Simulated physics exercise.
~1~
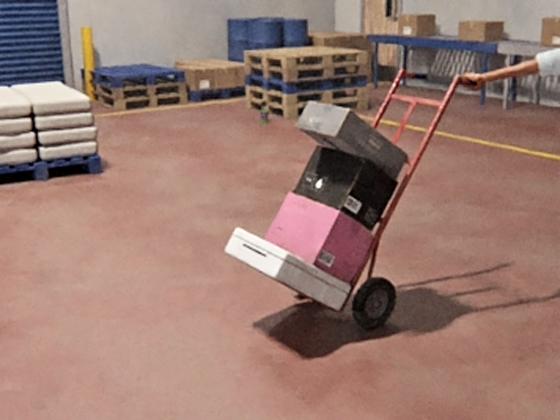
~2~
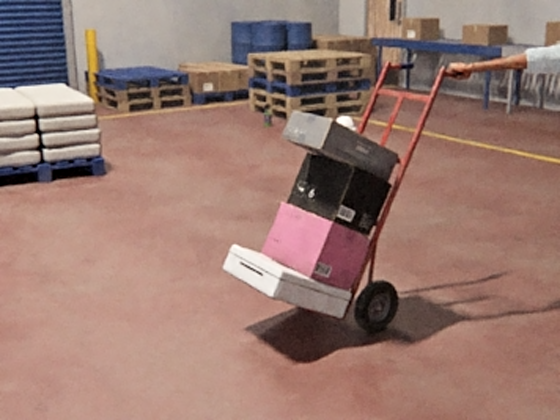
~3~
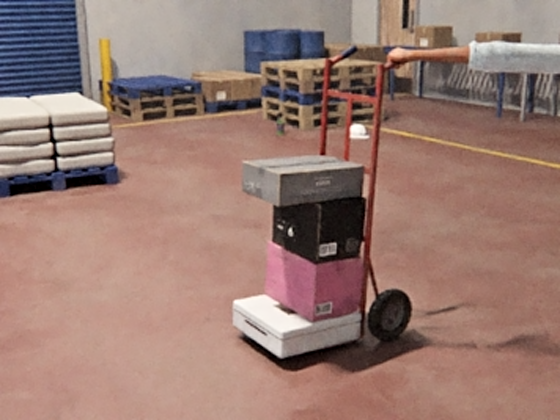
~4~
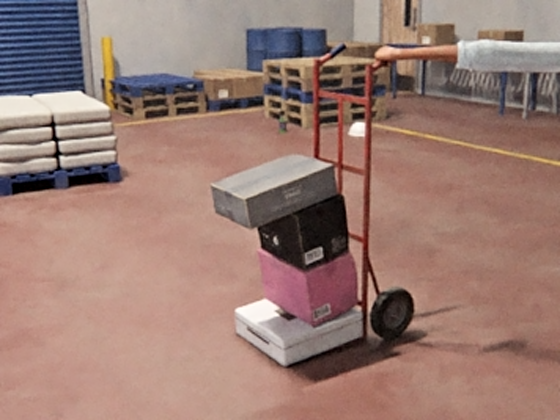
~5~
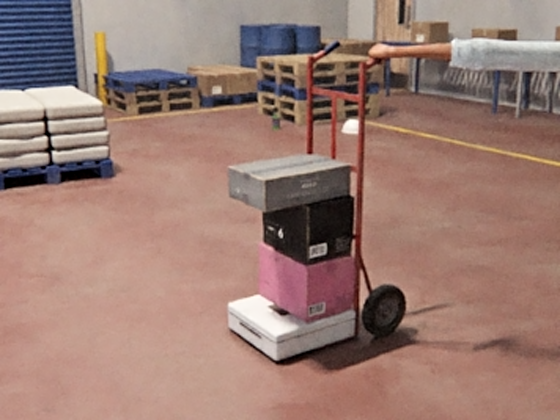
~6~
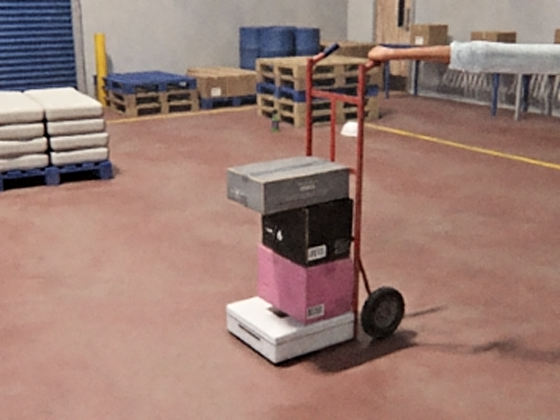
In a warehouse with a reddish floor, a person's hand grips a red sack truck tilted back to the right, carrying a white case, a pink parcel, a black box and a grey parcel in a loose stack. The arm swings the truck forward until it stands upright, its plate meeting the floor. At the stop, the three upper items tip forward to the left, while the white case stays flat beneath them. They then rock back and settle onto their bases. The truck finally stands still with all four items stacked, the hand still on it.
